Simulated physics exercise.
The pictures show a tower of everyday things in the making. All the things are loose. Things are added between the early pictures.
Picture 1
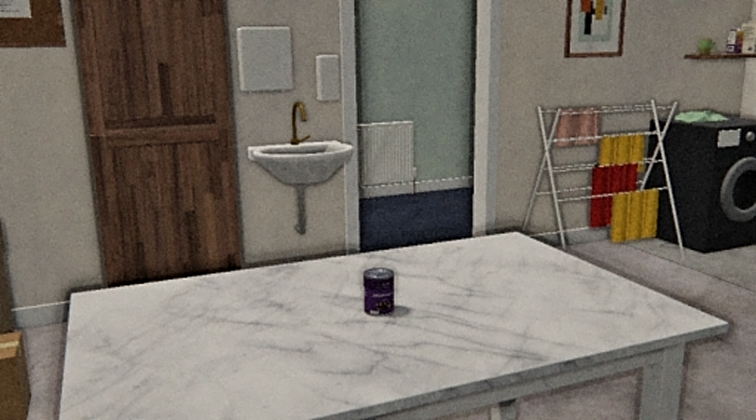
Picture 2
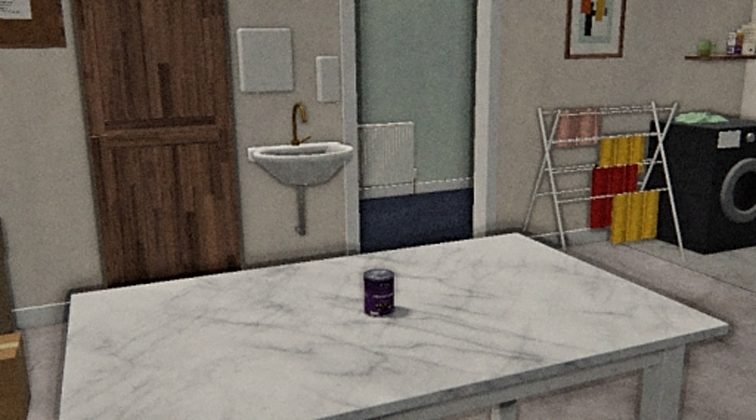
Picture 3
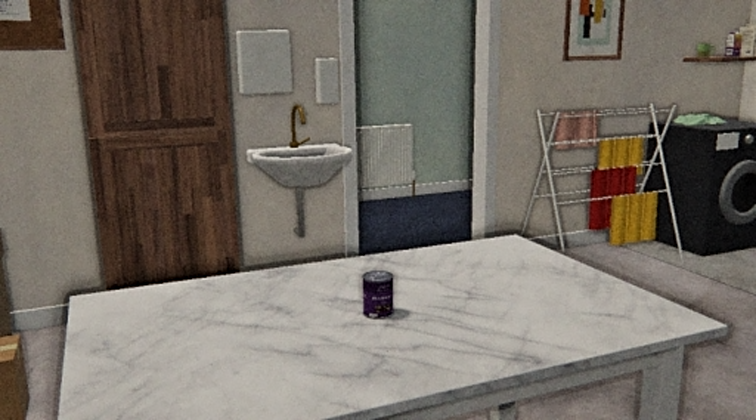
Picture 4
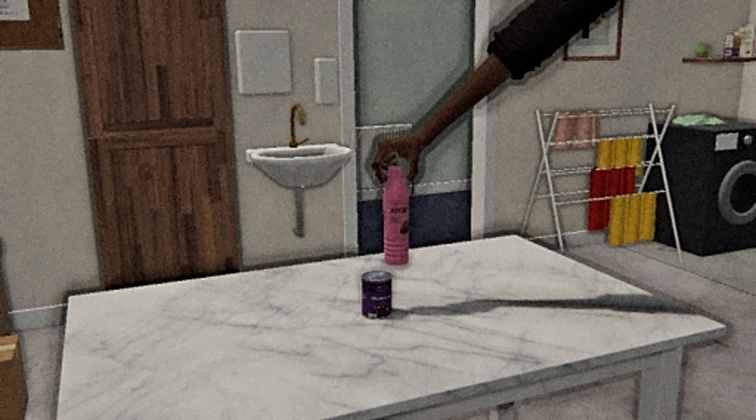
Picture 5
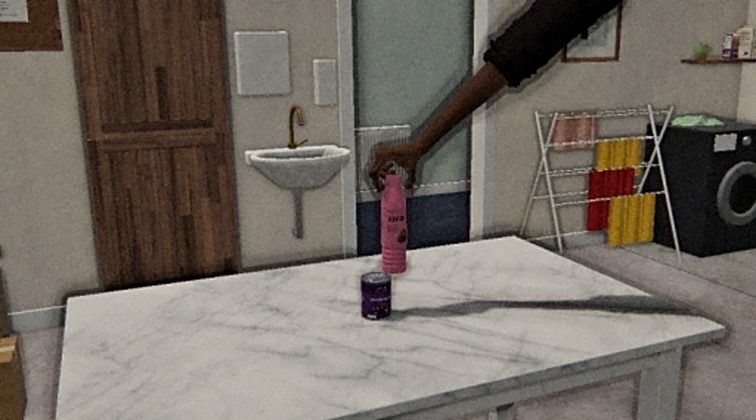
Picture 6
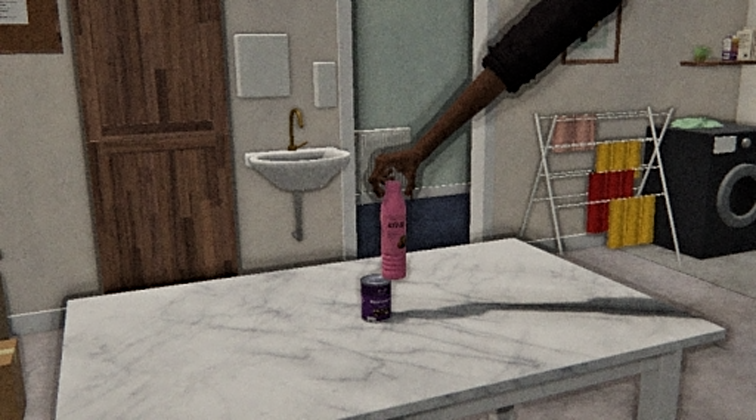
An arm reaches in and lowers a pink bottle to a purple tin's right edge.
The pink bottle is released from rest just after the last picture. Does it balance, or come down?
The pile loses its balance.
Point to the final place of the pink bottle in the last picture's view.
At about (454, 295).
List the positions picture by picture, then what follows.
The last thing is not in view yet; purple tin (379, 292), in the first picture.
The last thing is not in view yet; purple tin (379, 293), in the second picture.
The last thing is not in view yet; purple tin (378, 294), in the third picture.
Coming down; pink bottle (396, 215); purple tin (377, 295), in the fourth picture.
Coming down; pink bottle (394, 224); purple tin (376, 296), in the fifth picture.
In place under the hand; pink bottle (394, 230); purple tin (376, 298), in the sixth picture.
Then, 0.50 s past the last view, pink bottle now fallen.
Then, 0.60 s past the last view, things are still on the move.
Finally, fallen, pink bottle; purple tin still in place. Final places as the last picture's camera would see them, pink bottle near (454, 295). The pile comes apart.
